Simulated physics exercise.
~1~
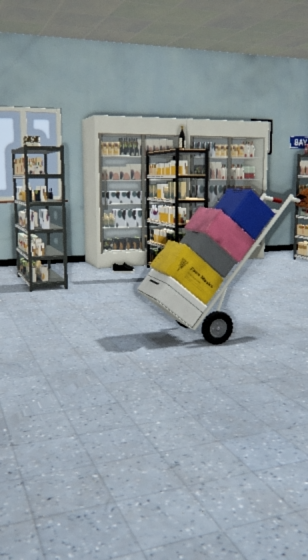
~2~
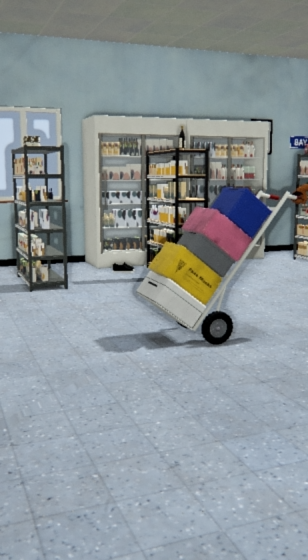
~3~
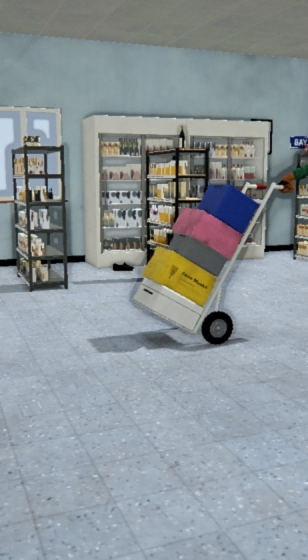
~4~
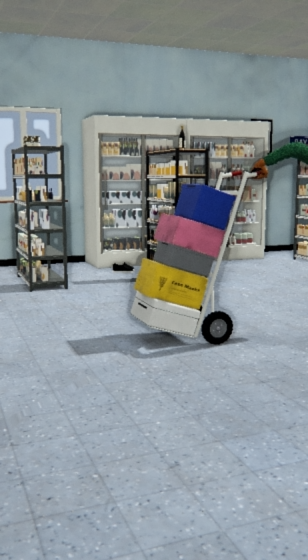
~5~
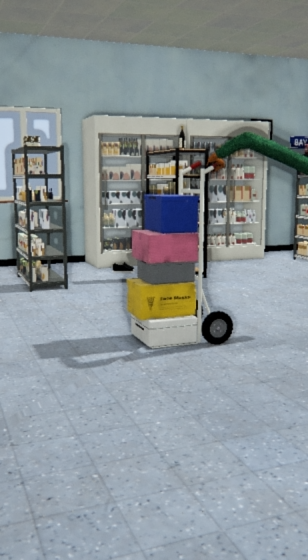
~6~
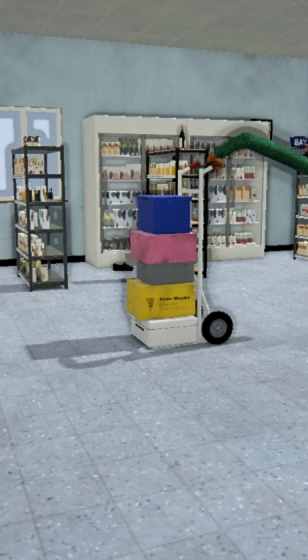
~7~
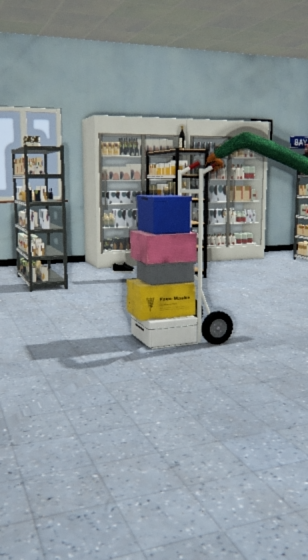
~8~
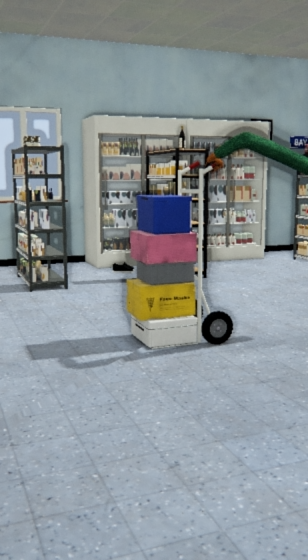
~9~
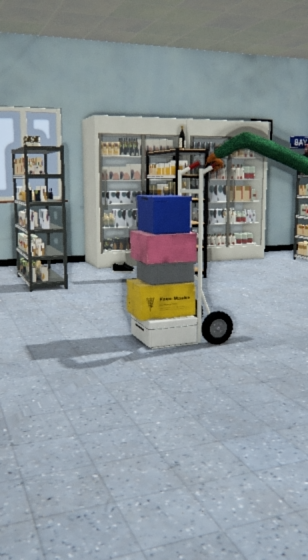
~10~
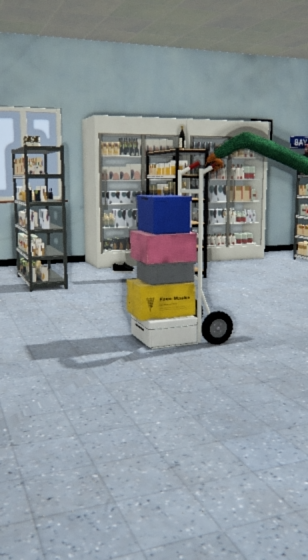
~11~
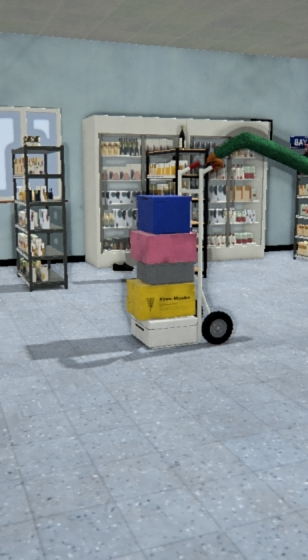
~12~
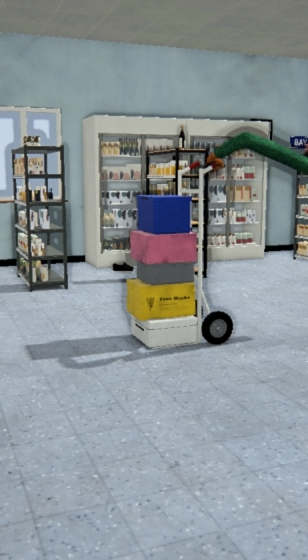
A white hand truck with black wheels leans back to the right on the pale tiled floor of a store, seen from the side, with glass-doored coolers and stocked shelves behind it. It carries a stack with a white case at the bottom, then a yellow box, a grey tote, a pink box and a blue tote on top. The truck swings upright, tipping the load leftward and down, as a green-sleeved arm comes into view at the right, its hand at the handle. The base settles flat on the floor. The stack stays together and stands still, every piece upright, with the hand still at the handle.
